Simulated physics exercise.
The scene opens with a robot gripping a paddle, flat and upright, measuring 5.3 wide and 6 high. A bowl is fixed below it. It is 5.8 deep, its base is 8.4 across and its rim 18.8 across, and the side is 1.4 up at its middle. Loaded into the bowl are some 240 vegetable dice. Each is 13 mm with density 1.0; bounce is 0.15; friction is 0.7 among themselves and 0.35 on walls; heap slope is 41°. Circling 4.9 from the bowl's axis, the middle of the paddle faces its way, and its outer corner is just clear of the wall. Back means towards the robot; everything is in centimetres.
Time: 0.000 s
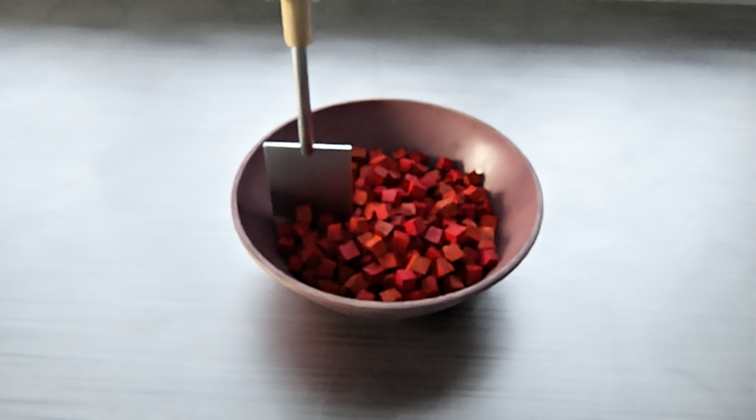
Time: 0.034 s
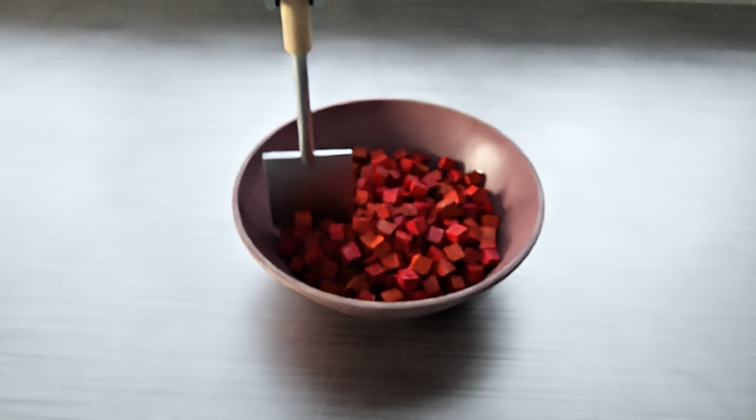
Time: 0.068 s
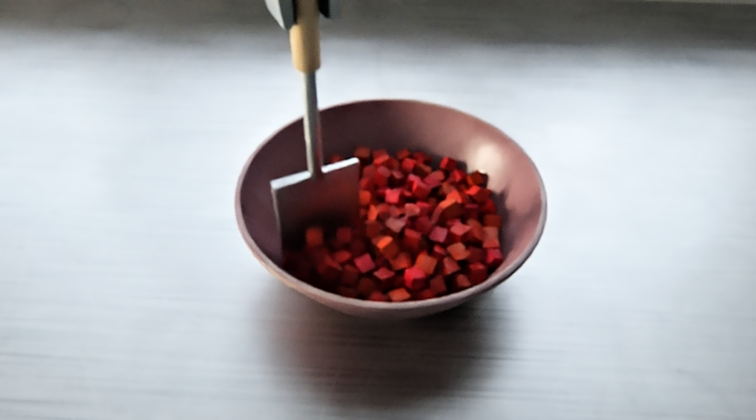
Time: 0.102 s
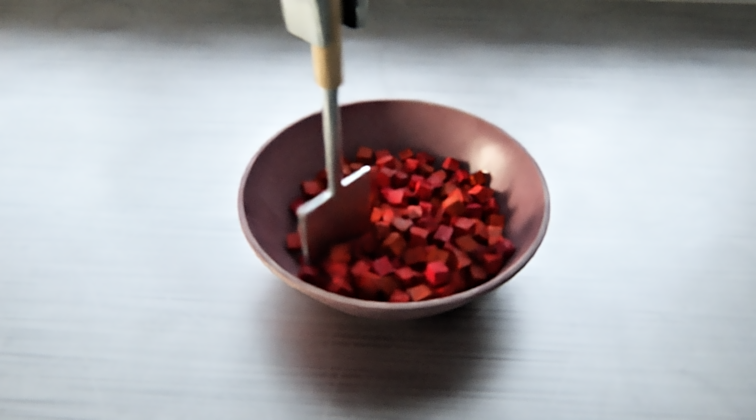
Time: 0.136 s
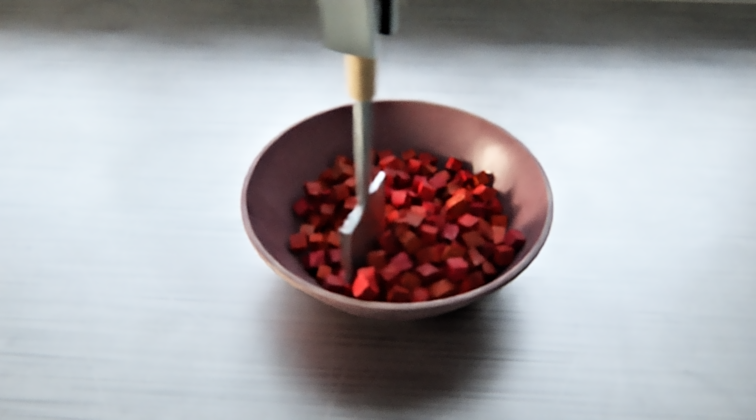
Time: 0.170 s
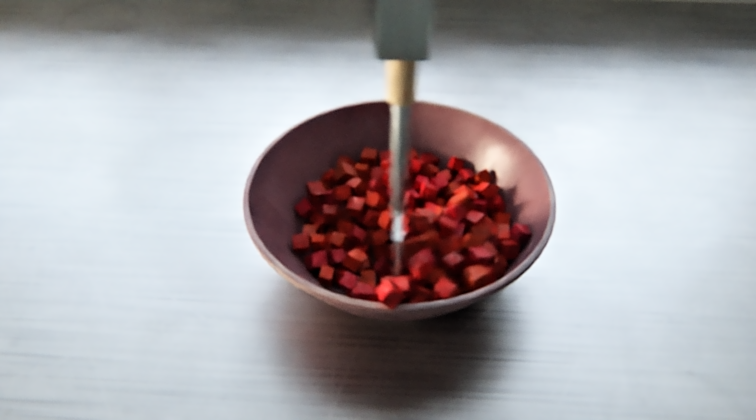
At the start, a flat metal paddle with a wooden handle stands in the left side of a mauve bowl of small red cubes. A robot gripper sweeps it rightward and toward the viewer through the cubes, turning it until its blade is edge-on near the middle, while cubes shift and fill in the left side.
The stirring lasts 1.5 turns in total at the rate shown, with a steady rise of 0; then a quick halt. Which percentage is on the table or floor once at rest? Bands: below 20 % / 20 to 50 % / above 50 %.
Between 20 and 50 %.
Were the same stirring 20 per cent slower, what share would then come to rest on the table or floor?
Then roughly 25 %.
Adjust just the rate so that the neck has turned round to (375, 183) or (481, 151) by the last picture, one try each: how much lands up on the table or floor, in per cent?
First try: Around 35 %; second try: Around 60 %.
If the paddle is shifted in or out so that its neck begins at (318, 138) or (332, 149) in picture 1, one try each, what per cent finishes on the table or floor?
I'd put it at around 40 and 35 percent.
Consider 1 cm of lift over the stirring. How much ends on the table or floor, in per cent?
30 per cent, roughly.
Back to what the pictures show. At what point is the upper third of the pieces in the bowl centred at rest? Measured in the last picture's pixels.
I'd put it at about (426, 163).
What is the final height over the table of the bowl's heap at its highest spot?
Measured height: Some 5.5 cm.
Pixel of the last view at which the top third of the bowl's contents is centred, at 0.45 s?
That third sits centred at about (349, 132).
After 0.45 s, 266° round, highest piece 8 above the table; 207 in the bowl, 17 on the table or floor, 15 in flight or on the tool.
After 0.74 s, 81° round, highest piece 8 above the table; 164 in the bowl, 65 on the table or floor, 10 in flight or on the tool.
After 1.08 s, 180° round, highest piece 5 above the table; 146 in the bowl, 93 on the table or floor.
After 1.78 s, 180° round, highest piece 5 above the table; 146 in the bowl, 93 on the table or floor.
At rest, 146 in the bowl, 93 on the table or floor. That is 39 % on the table or floor.
